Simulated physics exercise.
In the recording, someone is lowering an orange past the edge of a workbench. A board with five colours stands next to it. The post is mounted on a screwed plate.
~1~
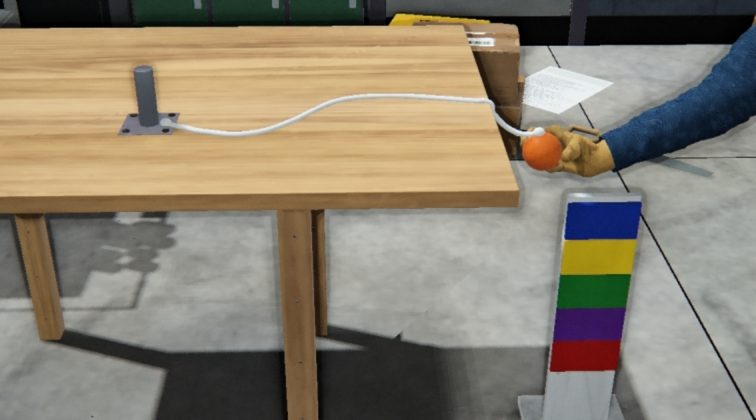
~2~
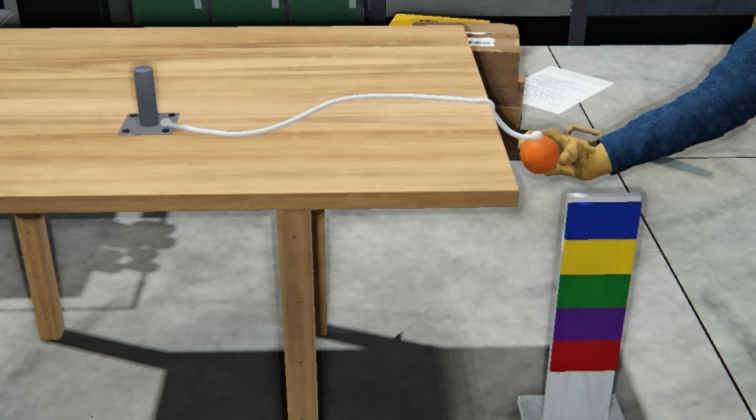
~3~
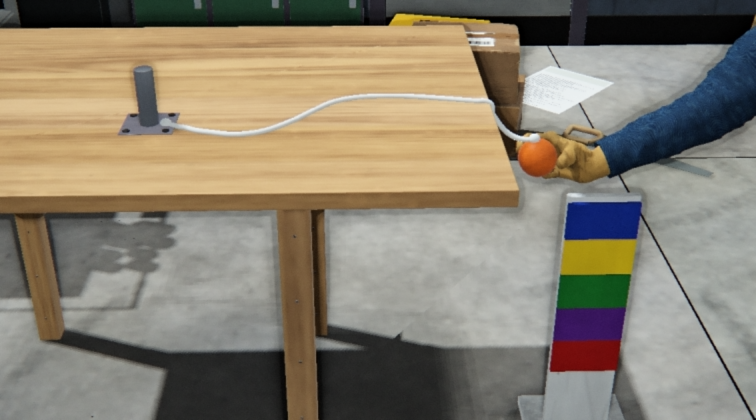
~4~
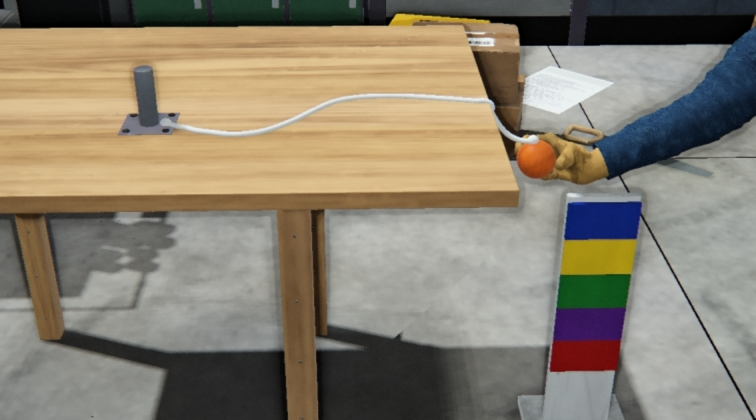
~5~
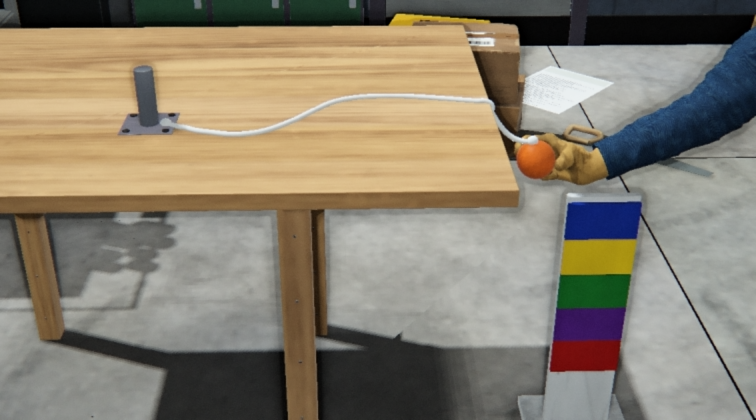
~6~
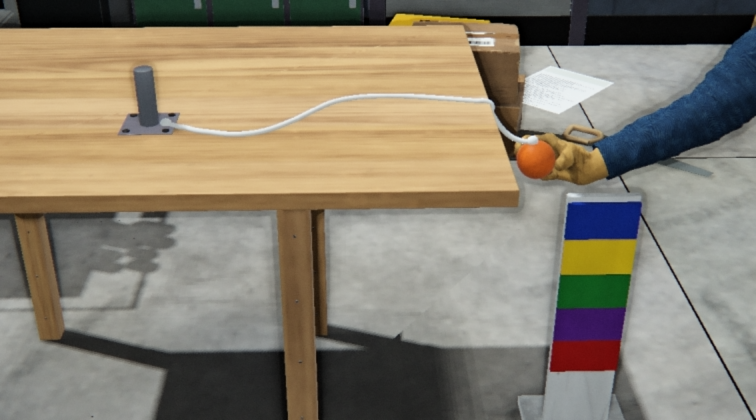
An orange ball, held by a gloved hand just past the table's right edge, shifted very slightly down and left, then stayed still, its white cord lying slack across the wood from a metal post.
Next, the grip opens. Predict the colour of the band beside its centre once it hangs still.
I would predict blue.
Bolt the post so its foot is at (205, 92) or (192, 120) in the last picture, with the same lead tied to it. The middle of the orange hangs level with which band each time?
Trial 1 - yellow; trial 2 - yellow.
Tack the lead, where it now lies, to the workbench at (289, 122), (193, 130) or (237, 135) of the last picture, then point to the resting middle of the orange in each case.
Estimated spots in sequence: (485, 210), (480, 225), (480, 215).
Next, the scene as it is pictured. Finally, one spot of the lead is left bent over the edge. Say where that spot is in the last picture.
It lies at about (449, 99).
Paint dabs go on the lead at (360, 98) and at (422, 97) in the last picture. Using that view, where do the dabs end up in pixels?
Well, the first one sits at (400, 109), and the second one sits at (463, 105).
A little later, orange near (458, 218); level with blue.
Next, orange near (499, 222); level with blue.
When it is over, orange near (476, 224); level with blue. Its middle rests at the blue band.
